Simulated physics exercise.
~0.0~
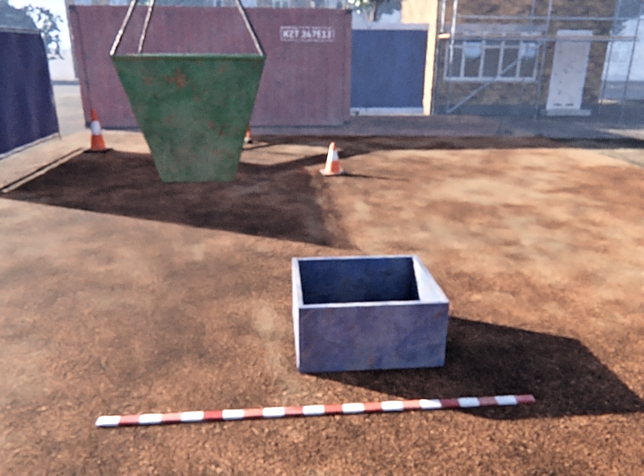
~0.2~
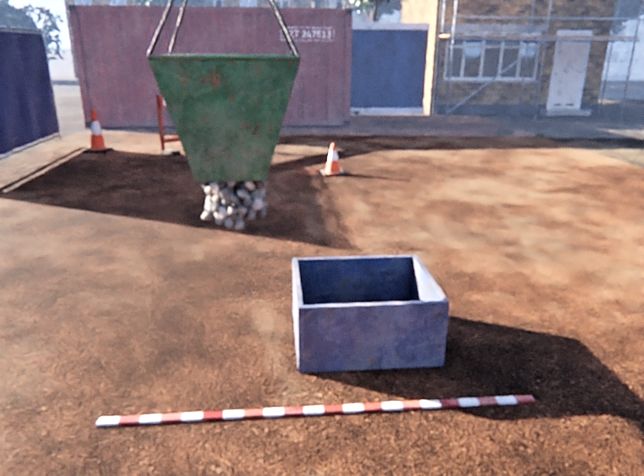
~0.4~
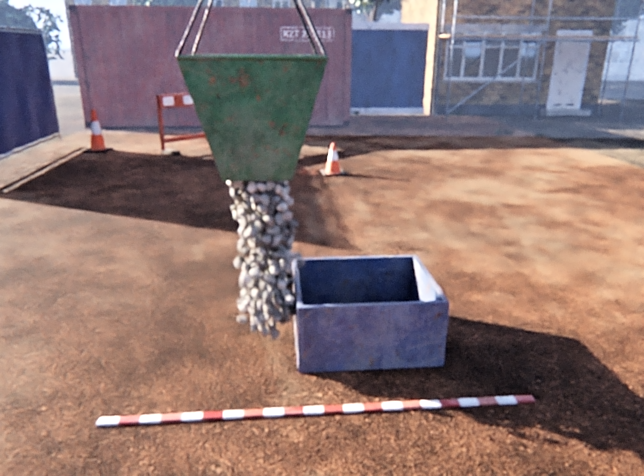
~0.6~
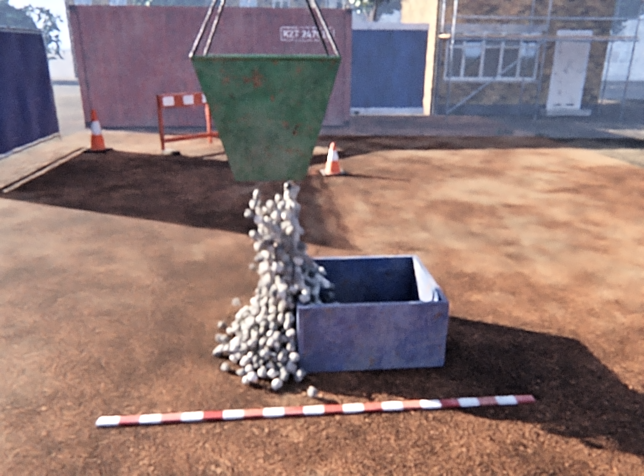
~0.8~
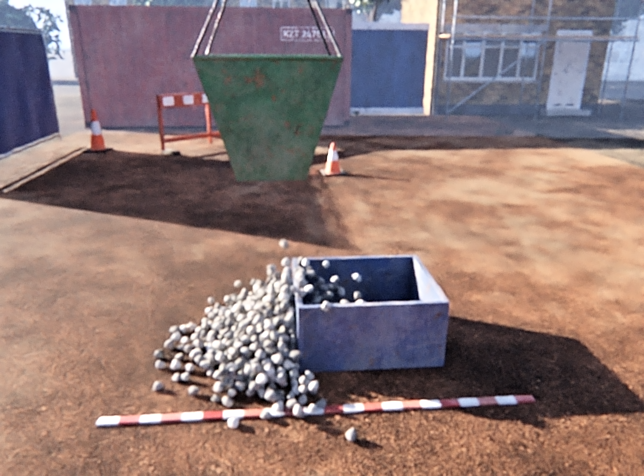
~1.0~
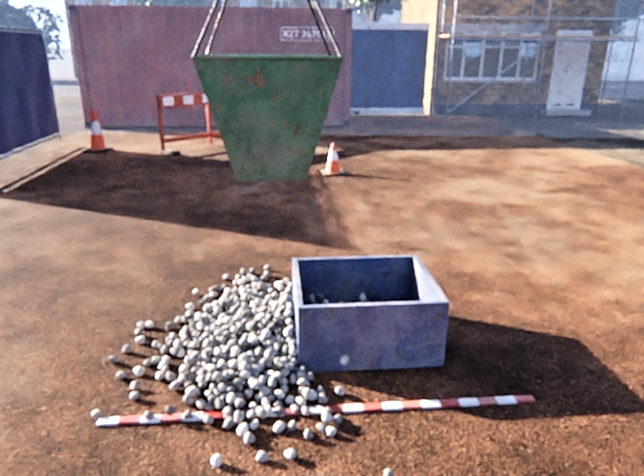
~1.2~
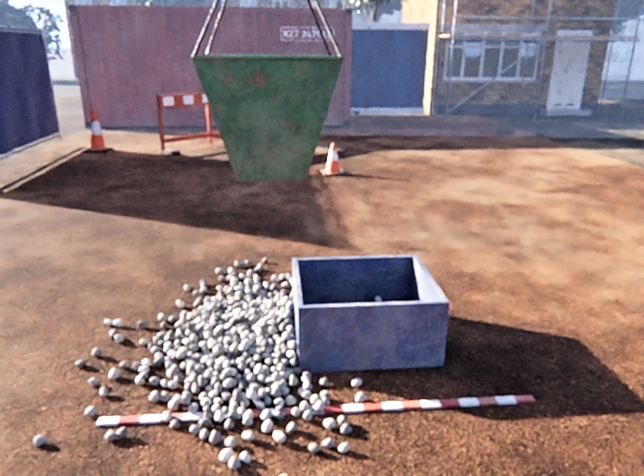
At the start, a green skip hangs over a dirt yard, up and to the left of an open grey-blue bin with a red and white striped staff lying in front. The skip moves rightwards, and pale round stones begin dropping from its underside. They pour down in a column that lands mostly just left of the bin, while a few tumble over its edge. The skip empties and stops short of the bin. The heap slumps and spreads over the staff, ending with most stones left of the bin and only a few inside.
